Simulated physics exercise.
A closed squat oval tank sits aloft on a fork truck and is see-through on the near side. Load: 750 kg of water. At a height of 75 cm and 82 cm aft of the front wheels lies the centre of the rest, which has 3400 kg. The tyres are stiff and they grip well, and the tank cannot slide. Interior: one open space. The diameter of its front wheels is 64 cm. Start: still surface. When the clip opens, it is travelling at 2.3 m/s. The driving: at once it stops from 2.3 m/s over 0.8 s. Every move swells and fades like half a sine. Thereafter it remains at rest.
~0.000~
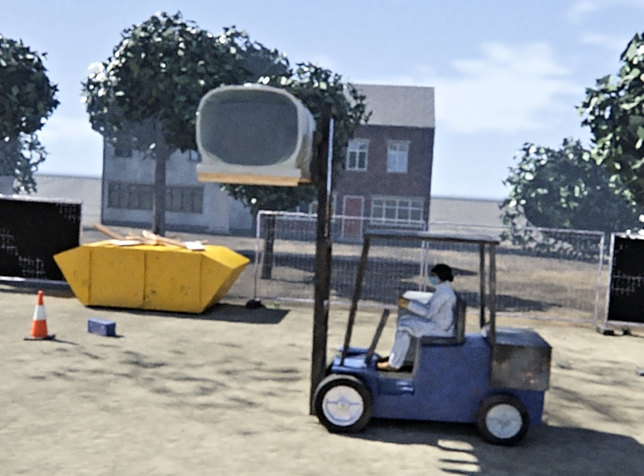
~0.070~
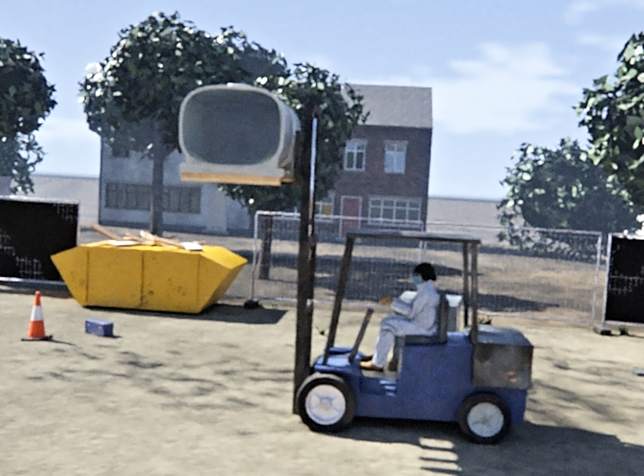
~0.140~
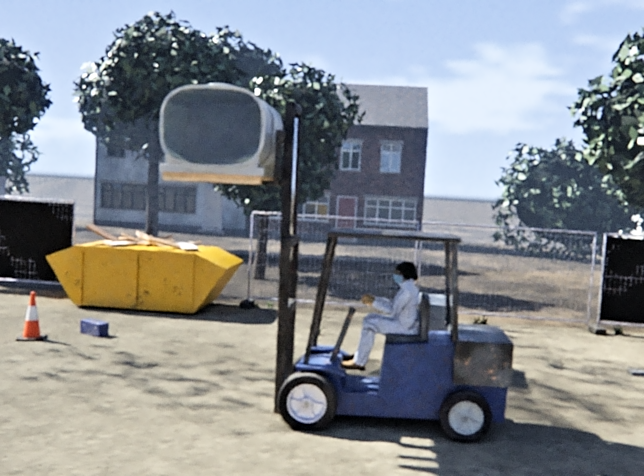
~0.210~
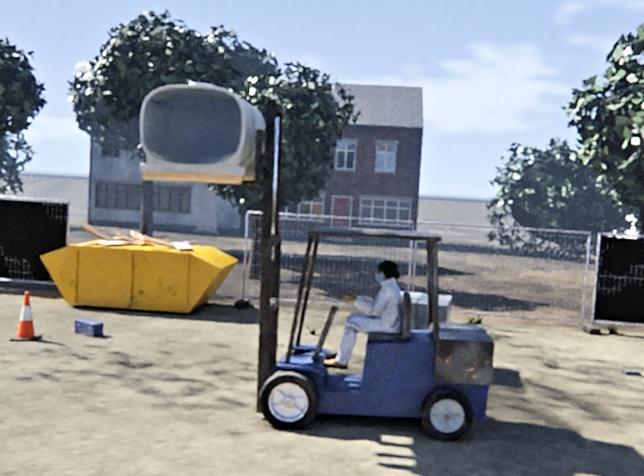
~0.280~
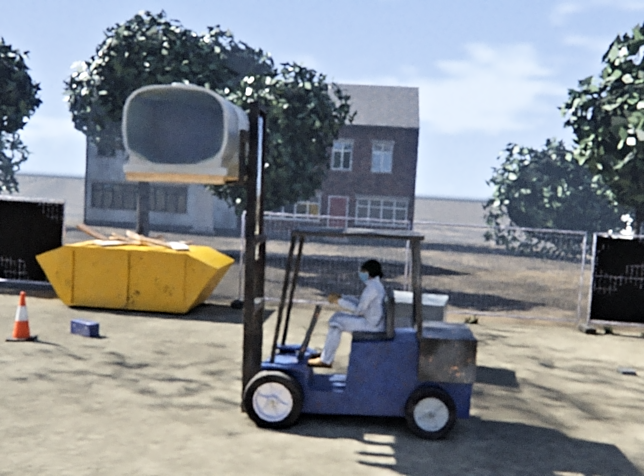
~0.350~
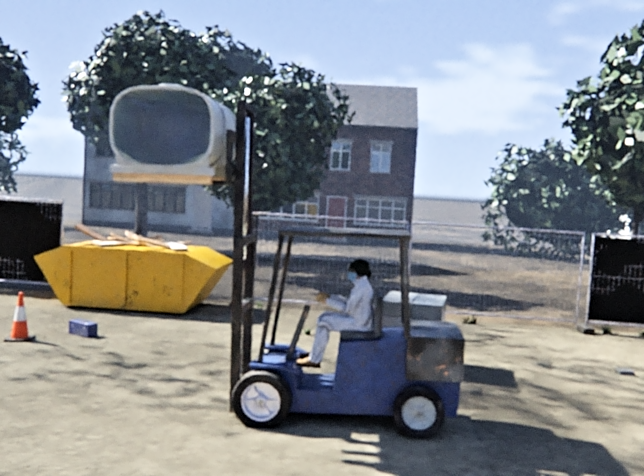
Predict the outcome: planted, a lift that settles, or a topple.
Temporary wheel lift.
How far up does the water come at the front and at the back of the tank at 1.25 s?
Roughly 72 cm in front and 60 cm behind.
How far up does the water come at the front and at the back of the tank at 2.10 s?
Close to 70 cm in front, close to 54 cm behind.
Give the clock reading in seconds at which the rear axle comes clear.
Near 0.45 s, I reckon.
By 0.45 s the lean is 2° nose down, the rear 2 cm in the air; the liquid stands 51 cm at the back and 71 cm at the front.
By 0.90 s the lean is 5° nose down, the rear 13 cm in the air; the liquid stands 51 cm at the back and 71 cm at the front.
By 1.25 s the lean is 2° nose down, the rear 7 cm in the air; the liquid stands 60 cm at the back and 71 cm at the front.
By 2.10 s the lean is 0°, wheels down; the liquid stands 54 cm at the back and 70 cm at the front.
By 3.79 s all wheels are down again; the highest lift was 13 cm and the largest lean 5°.
